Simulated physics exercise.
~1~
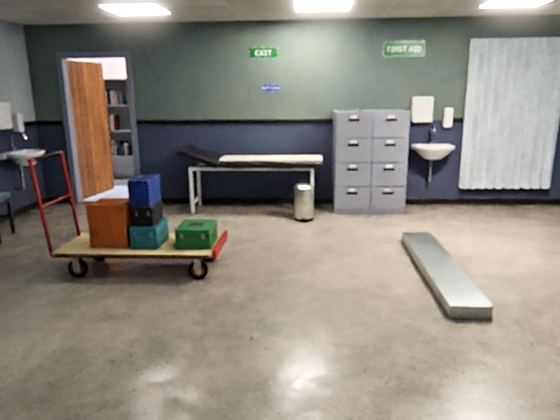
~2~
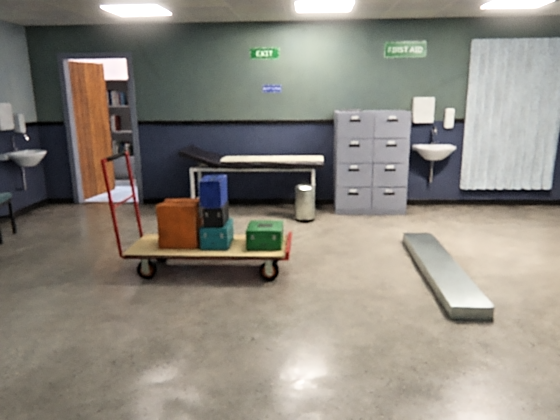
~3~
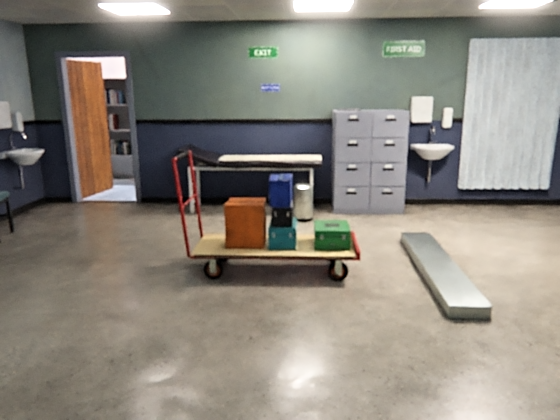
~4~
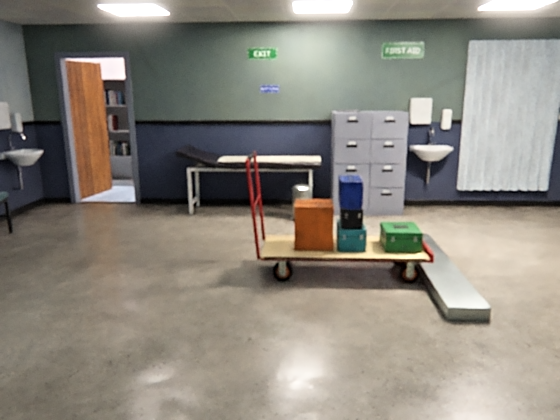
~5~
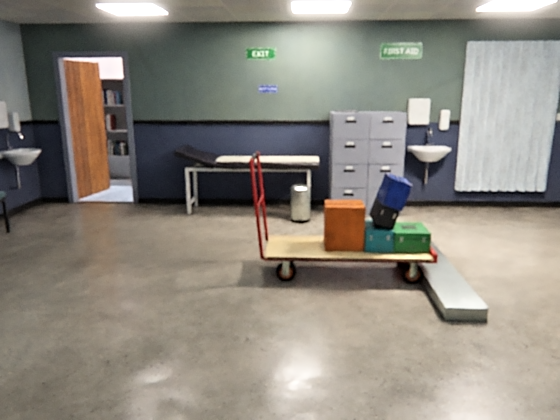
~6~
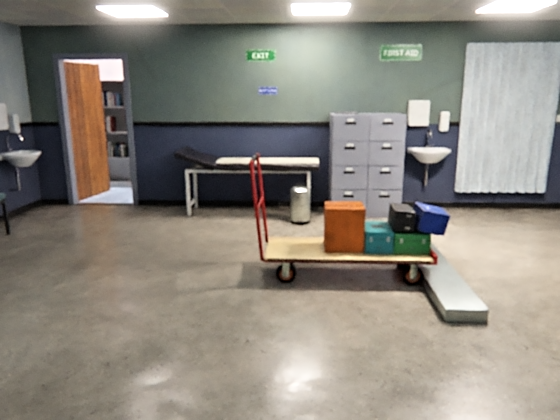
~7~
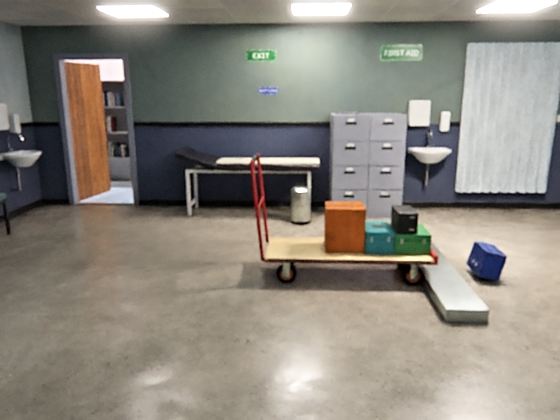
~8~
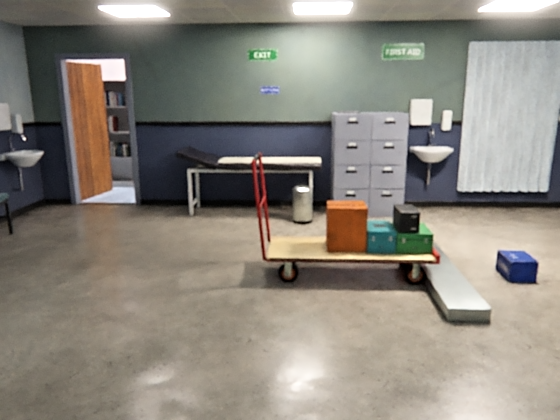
A flat trolley loaded with boxes rolled right across a room and stopped dead at a low grey kerb, where the stacked blue and black boxes toppled forward; the blue one tumbled over the front onto the floor beyond, while the other four stayed aboard.
